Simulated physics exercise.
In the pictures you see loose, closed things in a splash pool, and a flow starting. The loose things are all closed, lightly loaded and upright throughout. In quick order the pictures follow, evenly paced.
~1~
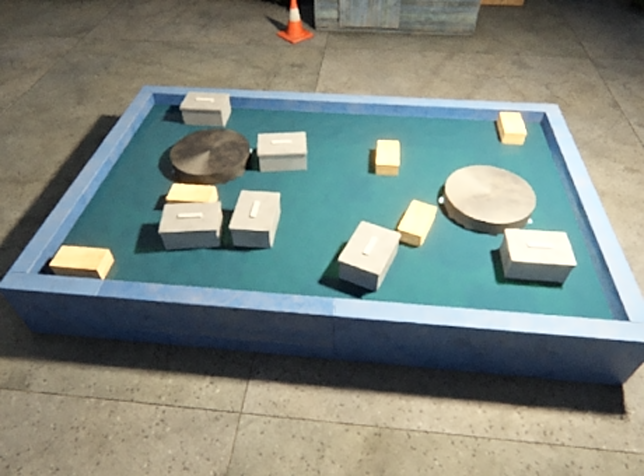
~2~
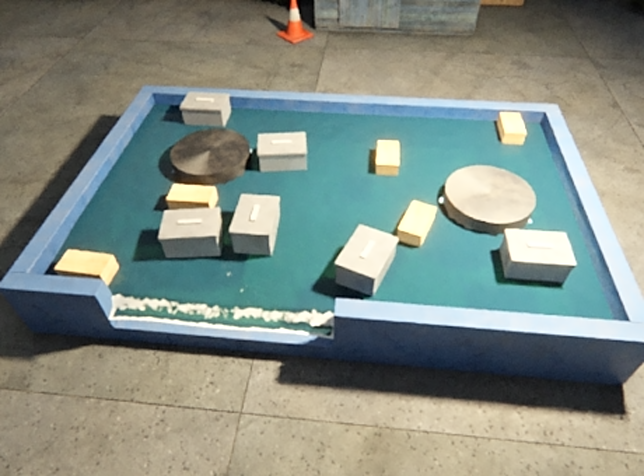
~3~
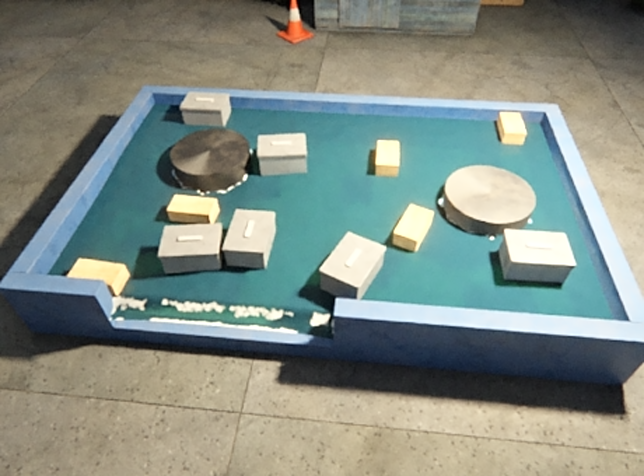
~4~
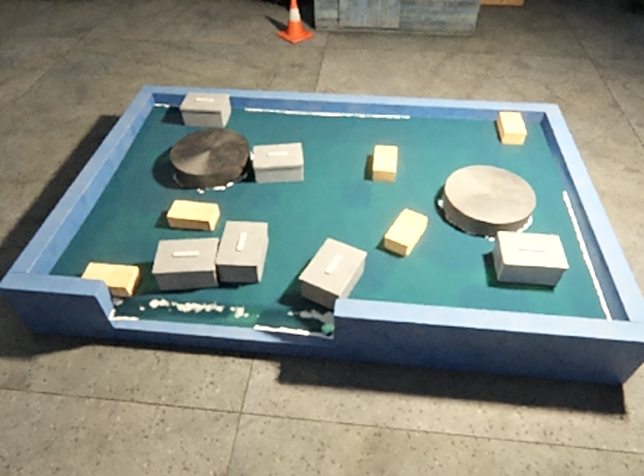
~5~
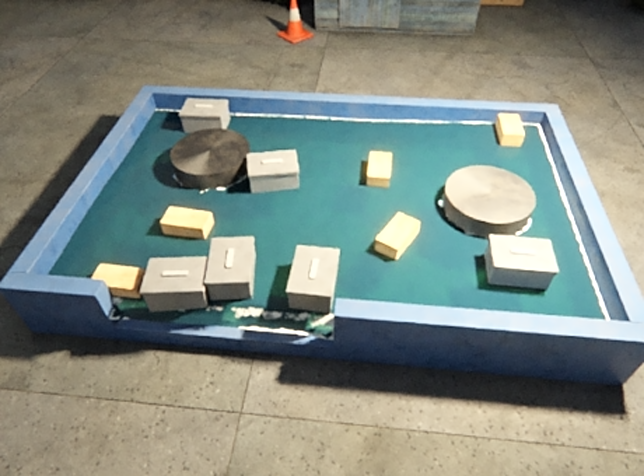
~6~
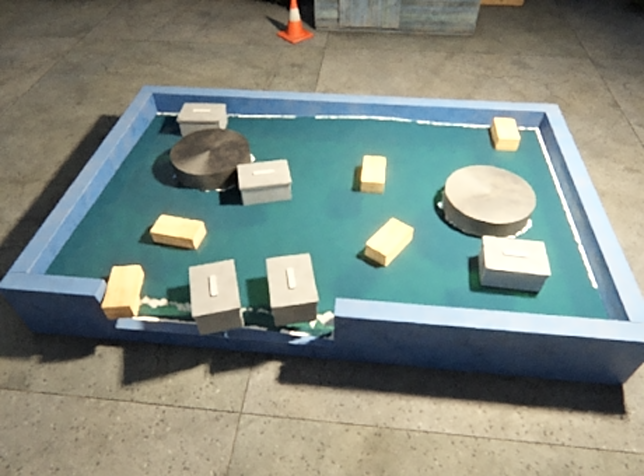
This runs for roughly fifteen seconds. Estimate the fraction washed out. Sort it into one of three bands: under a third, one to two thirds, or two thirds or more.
It falls in the top band, two thirds or more.
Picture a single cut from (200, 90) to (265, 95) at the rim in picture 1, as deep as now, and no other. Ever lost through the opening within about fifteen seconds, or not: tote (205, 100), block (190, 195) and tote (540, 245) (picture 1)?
First exits, second exits, third never exits.
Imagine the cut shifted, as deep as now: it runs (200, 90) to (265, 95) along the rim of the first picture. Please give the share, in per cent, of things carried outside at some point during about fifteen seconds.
Some 40 per cent.
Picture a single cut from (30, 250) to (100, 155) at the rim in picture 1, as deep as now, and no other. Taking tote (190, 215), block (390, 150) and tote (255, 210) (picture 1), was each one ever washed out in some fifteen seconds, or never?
Taken in that order, the answers are swept away, not lost, swept away.
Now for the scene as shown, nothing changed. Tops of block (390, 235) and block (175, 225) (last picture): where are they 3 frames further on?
Estimated: (355, 252); (164, 255).
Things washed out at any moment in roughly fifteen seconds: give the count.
Result - 8.
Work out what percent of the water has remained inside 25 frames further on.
52 in a hundred.
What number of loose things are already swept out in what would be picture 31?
7.
A moment on, 4 of 11 are out; 7 afloat.
Next, 6 of 11 are out; 5 afloat.
Later, 7 of 11 are out; 4 afloat.
In the end, 8 of 11 are out; 3 afloat.
